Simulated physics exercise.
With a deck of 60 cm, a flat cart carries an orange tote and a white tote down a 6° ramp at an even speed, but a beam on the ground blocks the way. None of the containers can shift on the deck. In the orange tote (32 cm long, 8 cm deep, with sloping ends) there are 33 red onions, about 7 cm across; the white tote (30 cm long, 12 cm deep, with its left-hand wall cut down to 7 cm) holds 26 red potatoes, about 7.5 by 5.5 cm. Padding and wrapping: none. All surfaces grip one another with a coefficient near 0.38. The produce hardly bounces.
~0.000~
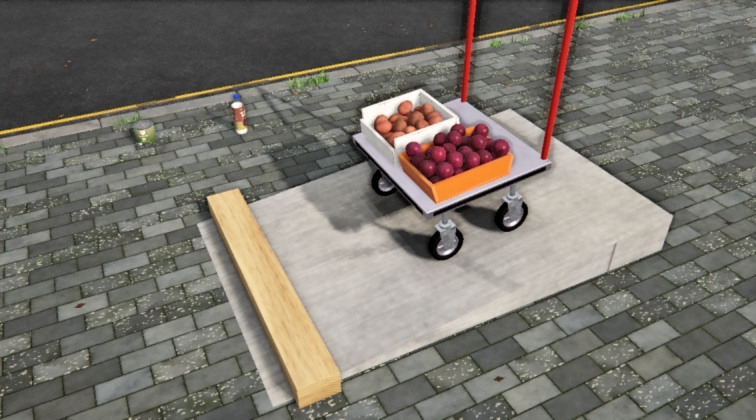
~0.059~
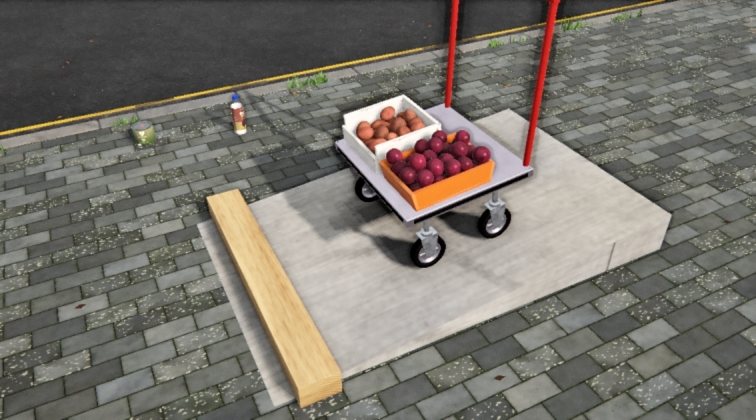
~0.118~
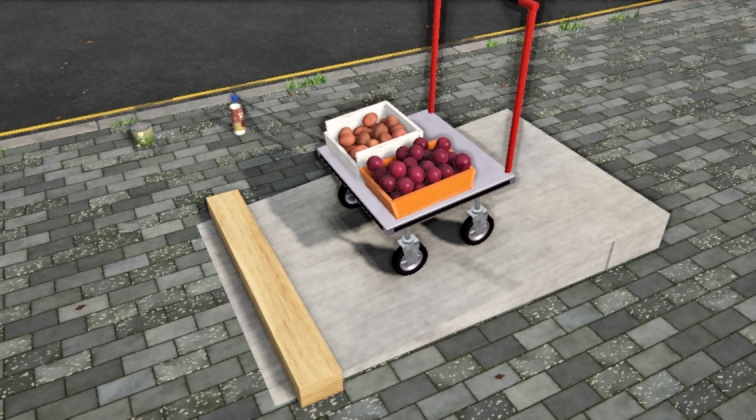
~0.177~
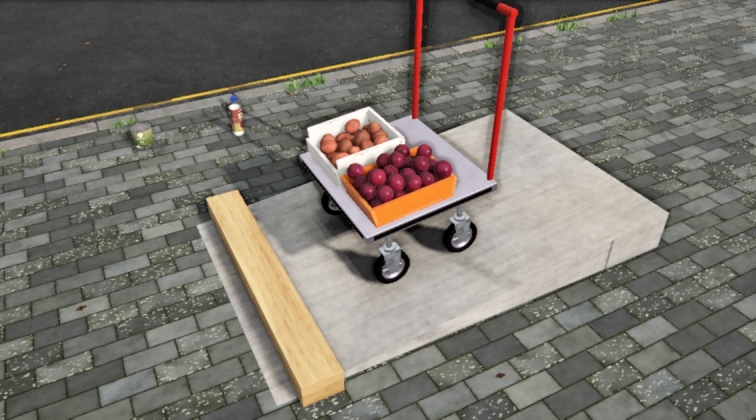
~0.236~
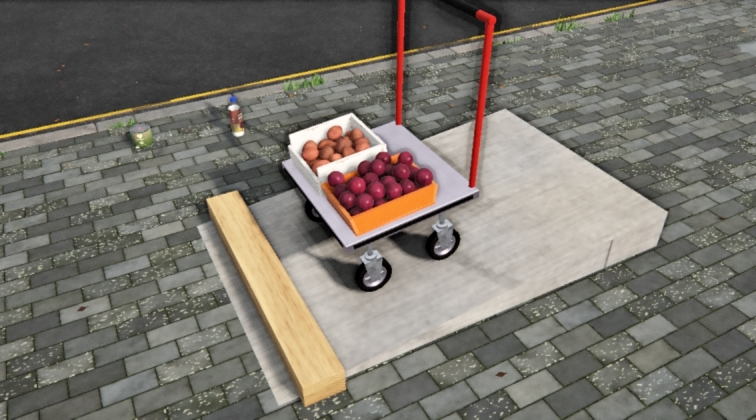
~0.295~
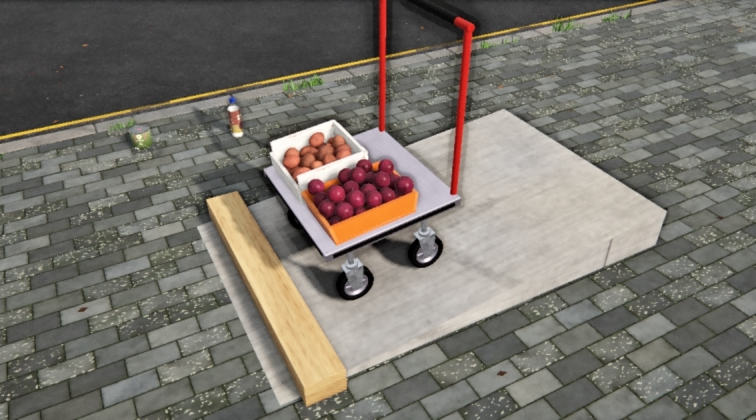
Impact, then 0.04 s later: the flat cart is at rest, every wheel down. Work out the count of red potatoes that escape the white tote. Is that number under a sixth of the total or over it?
Most likely the spill falls short of a sixth.
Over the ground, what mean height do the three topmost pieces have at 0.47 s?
About 56 cm up, on average.
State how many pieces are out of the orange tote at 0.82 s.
Out by then, roughly: Orange tote 8.
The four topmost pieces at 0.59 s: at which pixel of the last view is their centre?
Their mean place is near (296, 182) in the last picture.
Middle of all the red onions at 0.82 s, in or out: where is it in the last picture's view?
Middle approx. (301, 220).
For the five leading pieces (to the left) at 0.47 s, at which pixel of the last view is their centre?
Their mean place is near (277, 216).
After 0.37 s, the wheels strike.
After 0.47 s, 2 of 33 out of the orange tote and 0 of 26 out of the white tote.
After 0.59 s, 7 of 33 out of the orange tote and 0 of 26 out of the white tote.
After 0.82 s, 8 of 33 out of the orange tote and 0 of 26 out of the white tote.
Outcome (at 1.33 s), 10 of 33 out of the orange tote and 0 of 26 out of the white tote. Asked share, 0 of 26, 0 per cent.
